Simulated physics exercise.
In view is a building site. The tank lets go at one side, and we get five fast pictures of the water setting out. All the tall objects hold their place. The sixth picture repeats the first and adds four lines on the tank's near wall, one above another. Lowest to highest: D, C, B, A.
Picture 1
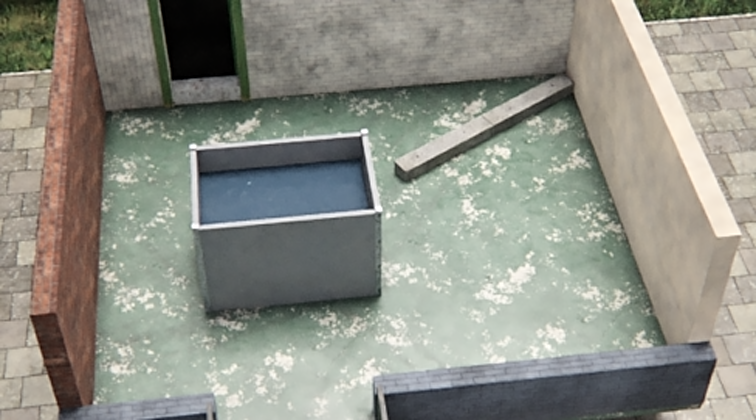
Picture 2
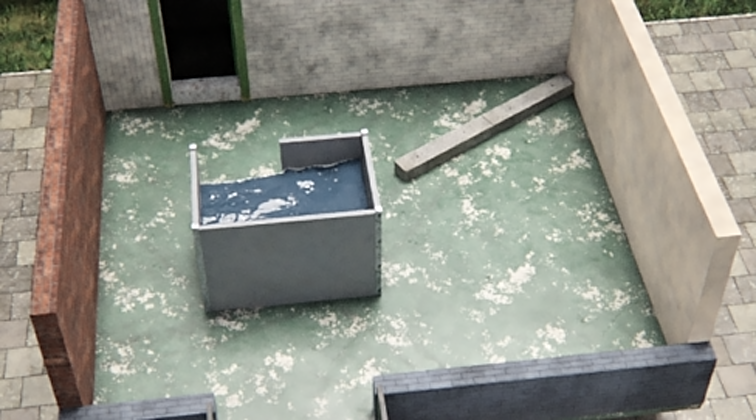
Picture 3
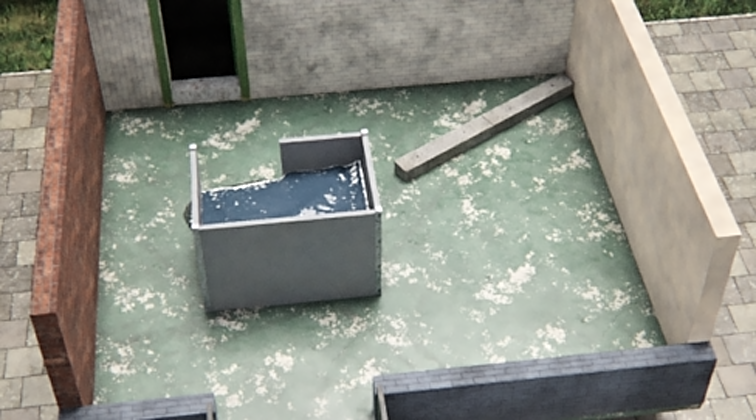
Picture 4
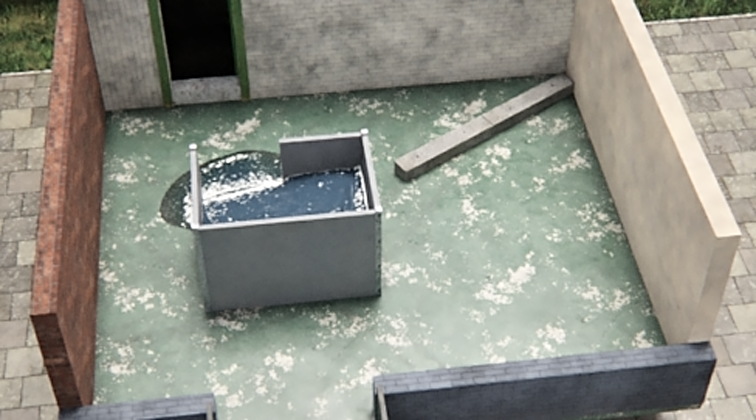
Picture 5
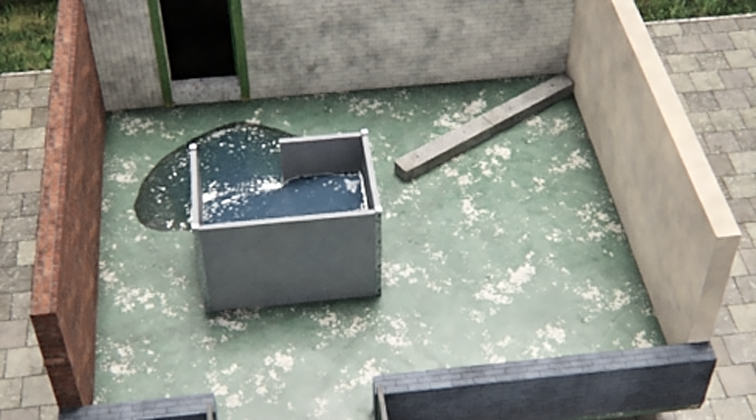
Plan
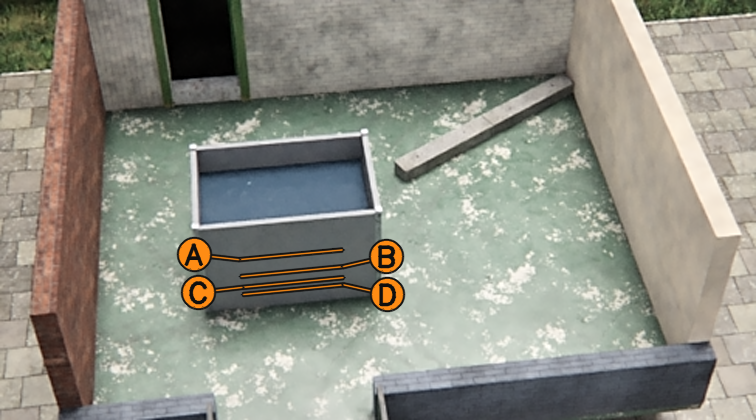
At first, water lies still in a grey tank inside a walled yard with a green floor and a long beam. Then part of the tank's back wall is gone and the water churns and dips. A dark sheet of water emerges behind the tank, spreading across the floor to the left and back.
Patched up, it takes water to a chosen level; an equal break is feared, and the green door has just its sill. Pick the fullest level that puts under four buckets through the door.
It is B.
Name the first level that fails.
Here it is level A.
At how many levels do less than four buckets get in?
Three of them.
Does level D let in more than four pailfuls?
No.
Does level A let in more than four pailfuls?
Yes.
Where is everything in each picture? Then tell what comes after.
Water in the tank at rest, its middle at (285, 202); foot of the green doorway at (208, 102); open gate at (293, 381).
Water covers 1 % of the ground, its front hidden from here.
Water covers 3 % of the ground, its front hidden from here.
Water covers 6 % of the ground, its front hidden from here.
Water covers 12 % of the ground and shows as far out as (148, 213).
On the marked copy, A at (290, 254); B at (292, 271); C at (292, 282); D at (293, 289); from the bottom up D, C, B, A.
Choosing A, about 10 bucketfuls get in.
Choosing B, a bucket or two gets in.
Choosing C, nothing gets over.
Choosing D, nothing gets over.
